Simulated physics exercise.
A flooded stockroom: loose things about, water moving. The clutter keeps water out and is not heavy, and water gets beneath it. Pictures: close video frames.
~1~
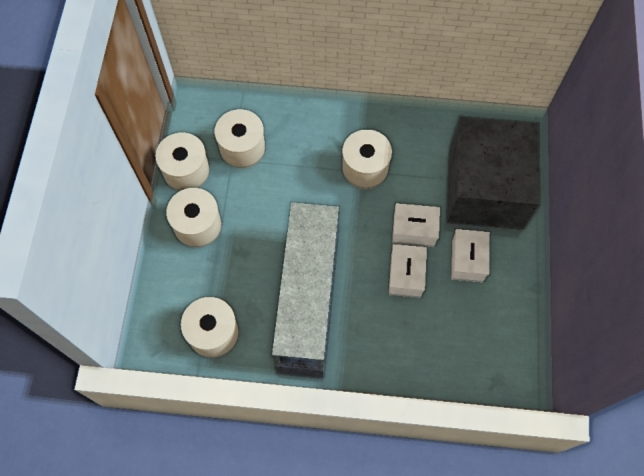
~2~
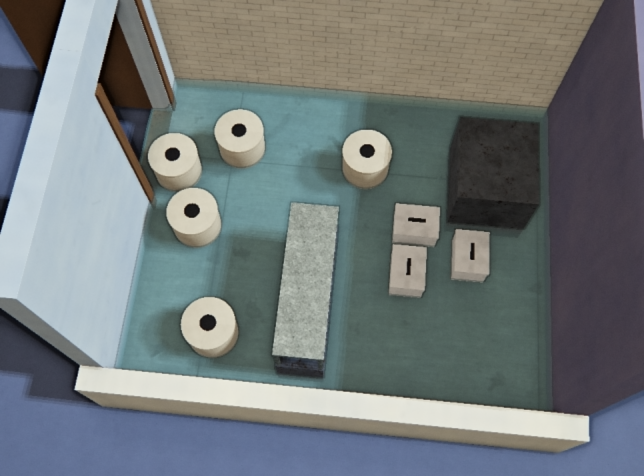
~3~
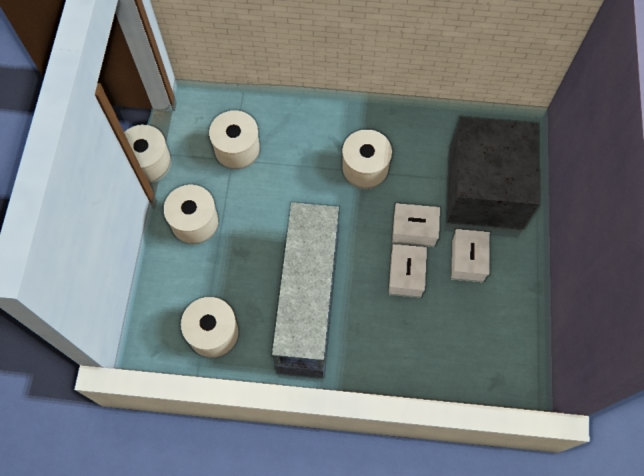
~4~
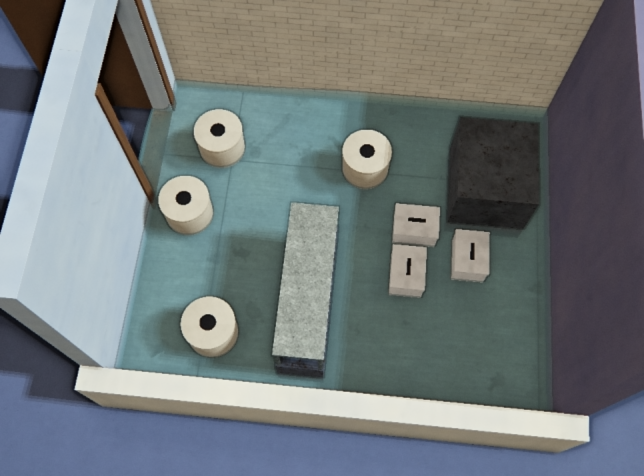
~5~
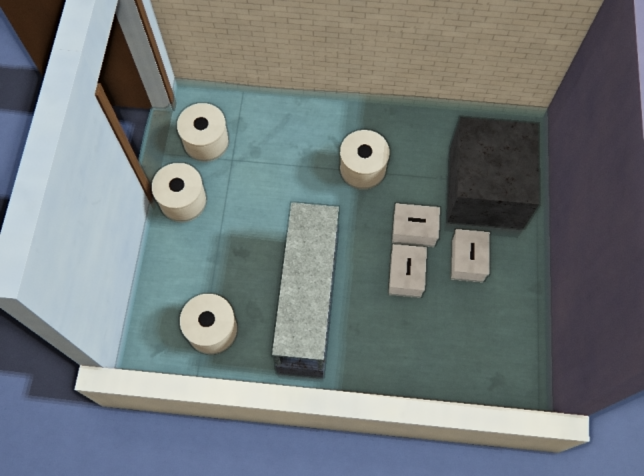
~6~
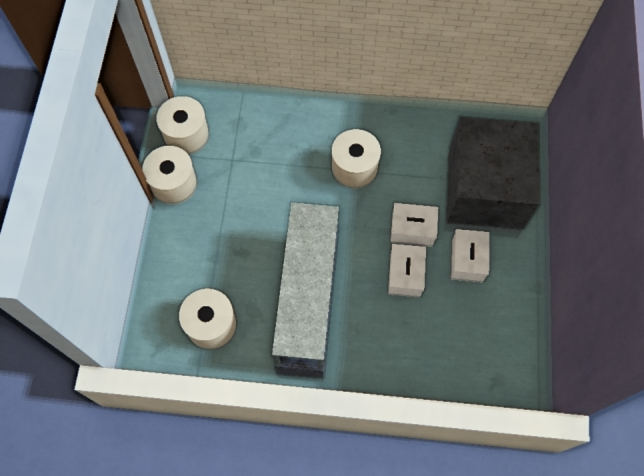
To begin with, five pale round tubs sit around a flooded stockroom with its brown door closed. The door opens, and the tub nearest it slips out through the doorway. Then two more tubs drift toward the left wall, while the remaining pair shift only slightly and the small boxes stay put.
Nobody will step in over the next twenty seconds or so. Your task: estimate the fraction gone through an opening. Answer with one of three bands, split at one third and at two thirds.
Two thirds or more.
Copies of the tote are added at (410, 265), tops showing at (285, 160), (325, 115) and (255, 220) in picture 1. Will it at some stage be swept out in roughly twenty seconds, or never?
The first departs, the second departs, the third departs.
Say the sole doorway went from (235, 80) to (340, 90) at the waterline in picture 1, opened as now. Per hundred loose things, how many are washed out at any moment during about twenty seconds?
Estimate: Close to 90 per cent.
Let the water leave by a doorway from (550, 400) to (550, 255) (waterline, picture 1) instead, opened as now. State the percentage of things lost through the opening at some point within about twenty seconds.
60 %.
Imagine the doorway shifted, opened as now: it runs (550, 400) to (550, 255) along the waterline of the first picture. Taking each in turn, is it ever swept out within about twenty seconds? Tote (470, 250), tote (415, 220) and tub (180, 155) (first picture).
Result, in listed order: Exited / exited / retained.
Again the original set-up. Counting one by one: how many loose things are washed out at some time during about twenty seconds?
My tally gives 8.
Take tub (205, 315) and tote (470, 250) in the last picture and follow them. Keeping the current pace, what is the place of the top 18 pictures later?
(213, 254) and (381, 168), approximately.
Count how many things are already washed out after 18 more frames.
Total: 4.
A moment on, 3 of 8 are out; 5 afloat.
Next, 4 of 8 are out; 4 afloat.
Later, 6 of 8 are out; 2 afloat.
In the end, 8 of 8 are out; 0 afloat.
